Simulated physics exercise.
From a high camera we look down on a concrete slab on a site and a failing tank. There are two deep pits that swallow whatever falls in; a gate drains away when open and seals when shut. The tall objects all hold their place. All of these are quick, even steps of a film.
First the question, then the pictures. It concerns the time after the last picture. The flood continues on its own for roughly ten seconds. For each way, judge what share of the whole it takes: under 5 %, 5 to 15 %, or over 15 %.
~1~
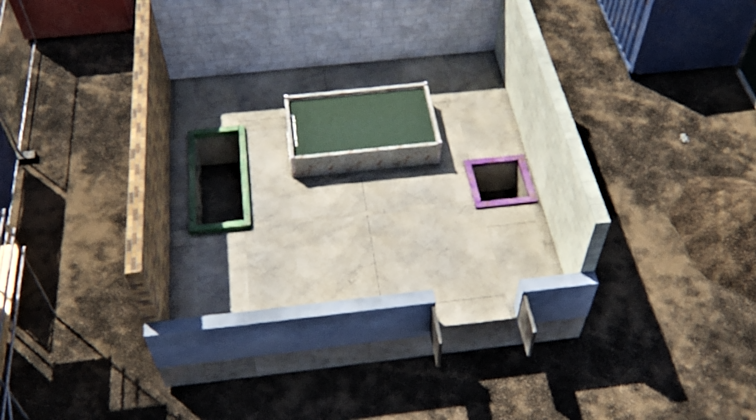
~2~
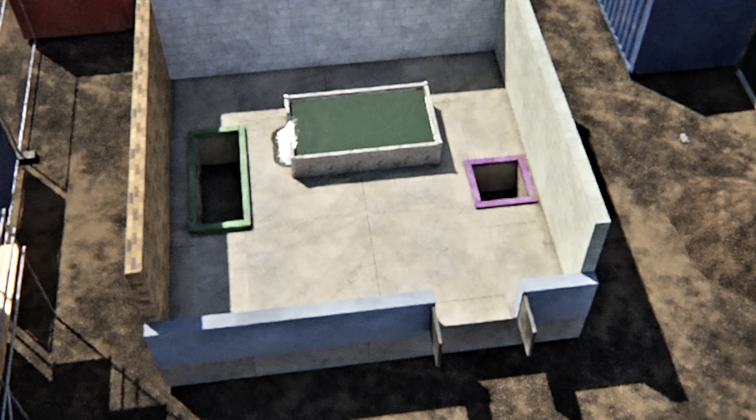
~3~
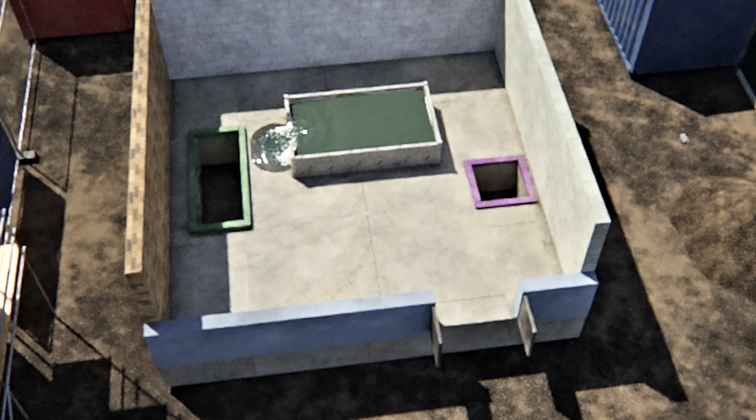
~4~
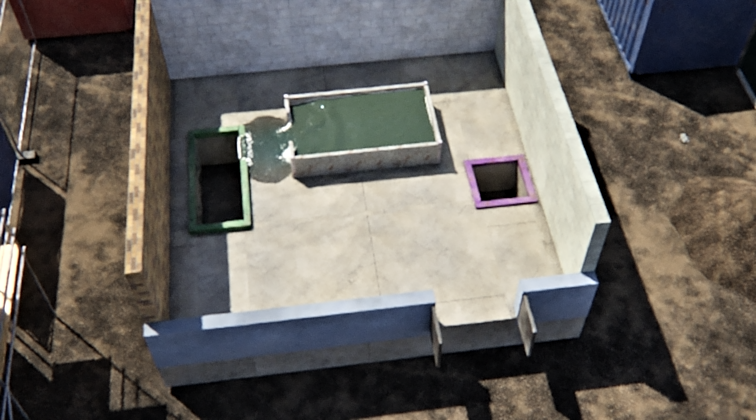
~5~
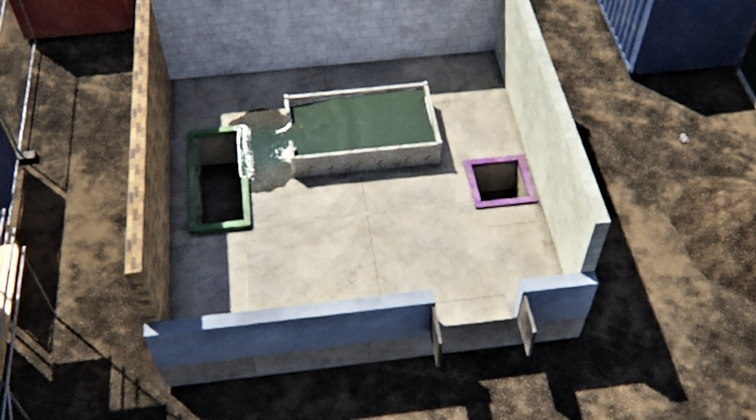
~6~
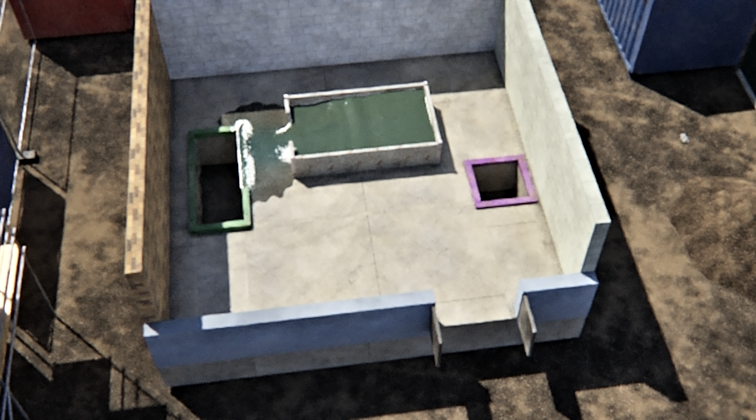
Shares: The gate takes under 5 %; the purple pit takes under 5 %; the green pit takes over 15 %.
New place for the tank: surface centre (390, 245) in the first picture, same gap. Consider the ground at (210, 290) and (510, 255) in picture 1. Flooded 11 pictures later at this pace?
Submerged, spared.
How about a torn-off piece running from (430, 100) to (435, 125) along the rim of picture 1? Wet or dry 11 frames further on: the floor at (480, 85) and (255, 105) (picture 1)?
Soaked, then unsoaked.
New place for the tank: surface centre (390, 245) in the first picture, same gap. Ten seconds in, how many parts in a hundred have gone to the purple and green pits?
The purple pit gets 0 per cent and the green pit 2 per cent.
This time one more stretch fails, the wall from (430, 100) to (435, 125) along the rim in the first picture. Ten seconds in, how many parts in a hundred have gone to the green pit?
Share recorded - green: 0 %.
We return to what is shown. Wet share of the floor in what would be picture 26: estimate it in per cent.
Roughly 25 per cent.
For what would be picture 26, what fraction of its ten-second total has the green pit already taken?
Close to 75 %.
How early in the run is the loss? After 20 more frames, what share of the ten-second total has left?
Around 70 percent.
A moment on, water covers 10 % of the floor; the gate 0 %, the purple pit 0 %, the green pit 6 %.
Next, water covers 20 % of the floor; the gate 0 %, the purple pit 0 %, the green pit 12 %.
Then, water covers 25 % of the floor; the gate 0 %, the purple pit 0 %, the green pit 20 %.
Later, water covers 45 % of the floor; the gate 0 %, the purple pit 0 %, the green pit 25 %.
In the end, water covers 65 % of the floor; the gate 1 %, the purple pit 0 %, the green pit 27 %.
